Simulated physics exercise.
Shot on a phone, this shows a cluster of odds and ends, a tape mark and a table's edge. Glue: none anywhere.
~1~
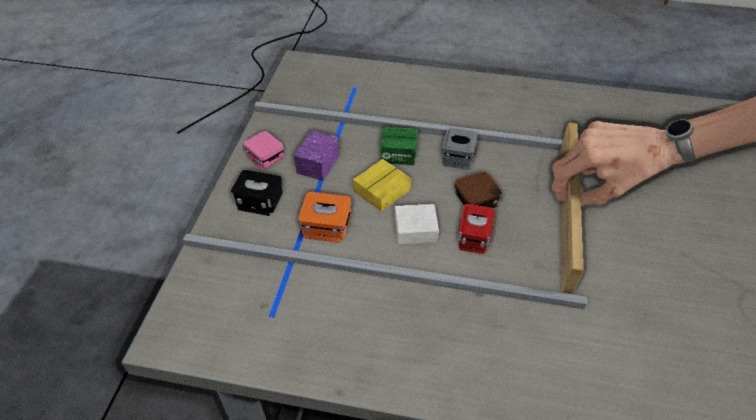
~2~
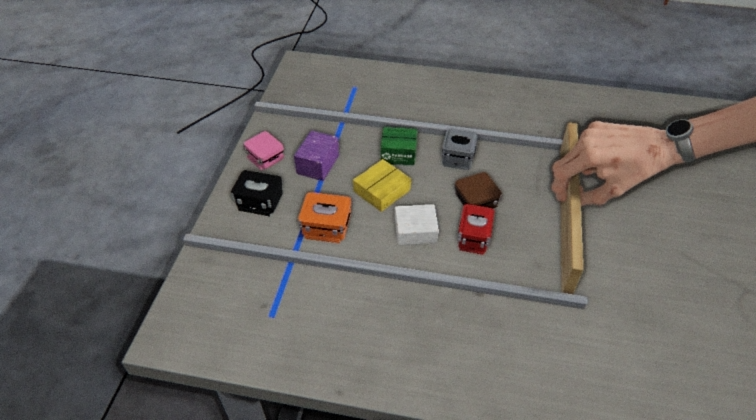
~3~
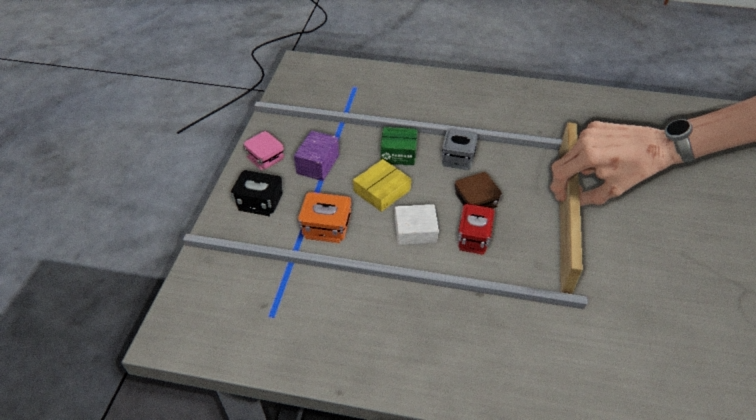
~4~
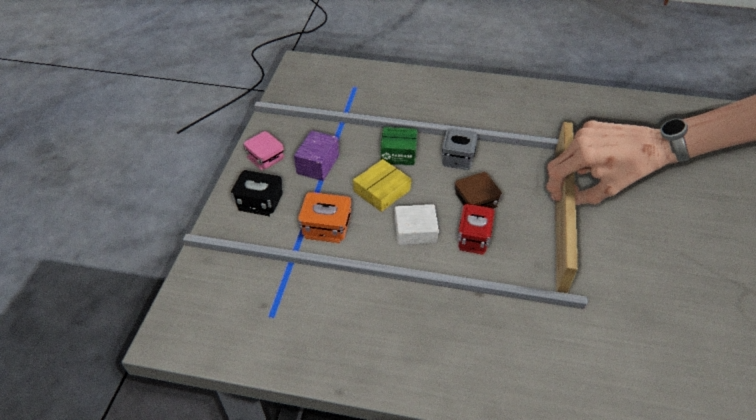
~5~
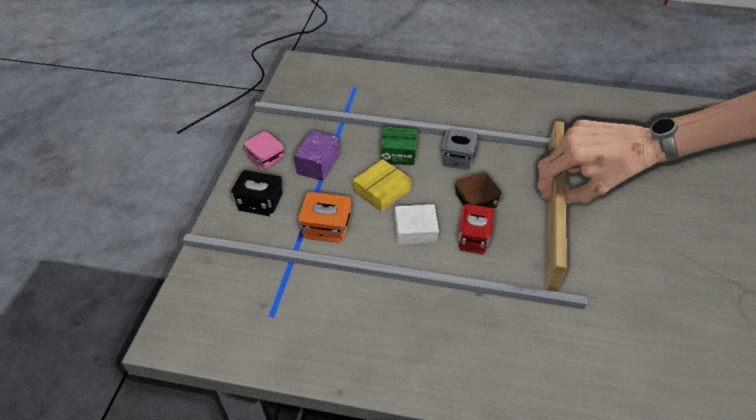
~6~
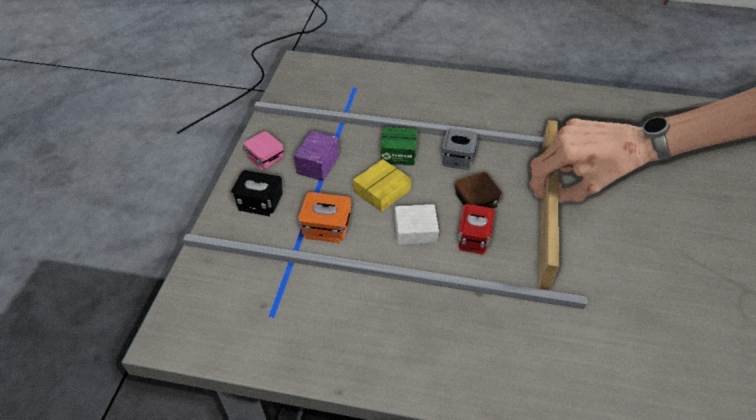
A grey tabletop above a concrete floor is seen from above at an angle, with a dark cable lying beyond it. Between two grey rails, pink, purple and black items sit left of orange, yellow, green, white, grey, brown and red ones, near a blue tape line. A watch-wearing hand at right holds a wooden board upright, then slides it slightly left while the items and camera stay still.
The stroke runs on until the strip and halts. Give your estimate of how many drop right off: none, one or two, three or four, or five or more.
My estimate: One or two.
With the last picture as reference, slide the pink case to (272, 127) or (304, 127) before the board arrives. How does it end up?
Spot by spot, it stays put and then it stays put.
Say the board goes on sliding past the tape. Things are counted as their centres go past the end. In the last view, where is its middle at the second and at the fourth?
Roughly (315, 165) and then roughly (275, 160).
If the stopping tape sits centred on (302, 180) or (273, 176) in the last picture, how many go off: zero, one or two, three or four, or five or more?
1 or 2; three to four.
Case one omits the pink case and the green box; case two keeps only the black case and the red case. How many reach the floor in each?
First try 1, second try 1.
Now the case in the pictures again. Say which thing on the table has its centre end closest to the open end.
I'd go with the pink case.
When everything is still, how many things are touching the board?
It's 3 of them.
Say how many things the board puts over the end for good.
1 in total.
A little later, none off yet; pink case at rest near (265, 152); black case at rest near (258, 193); purple block at rest near (317, 155).
When it is over, the number that fall off is one or two; down, black case.
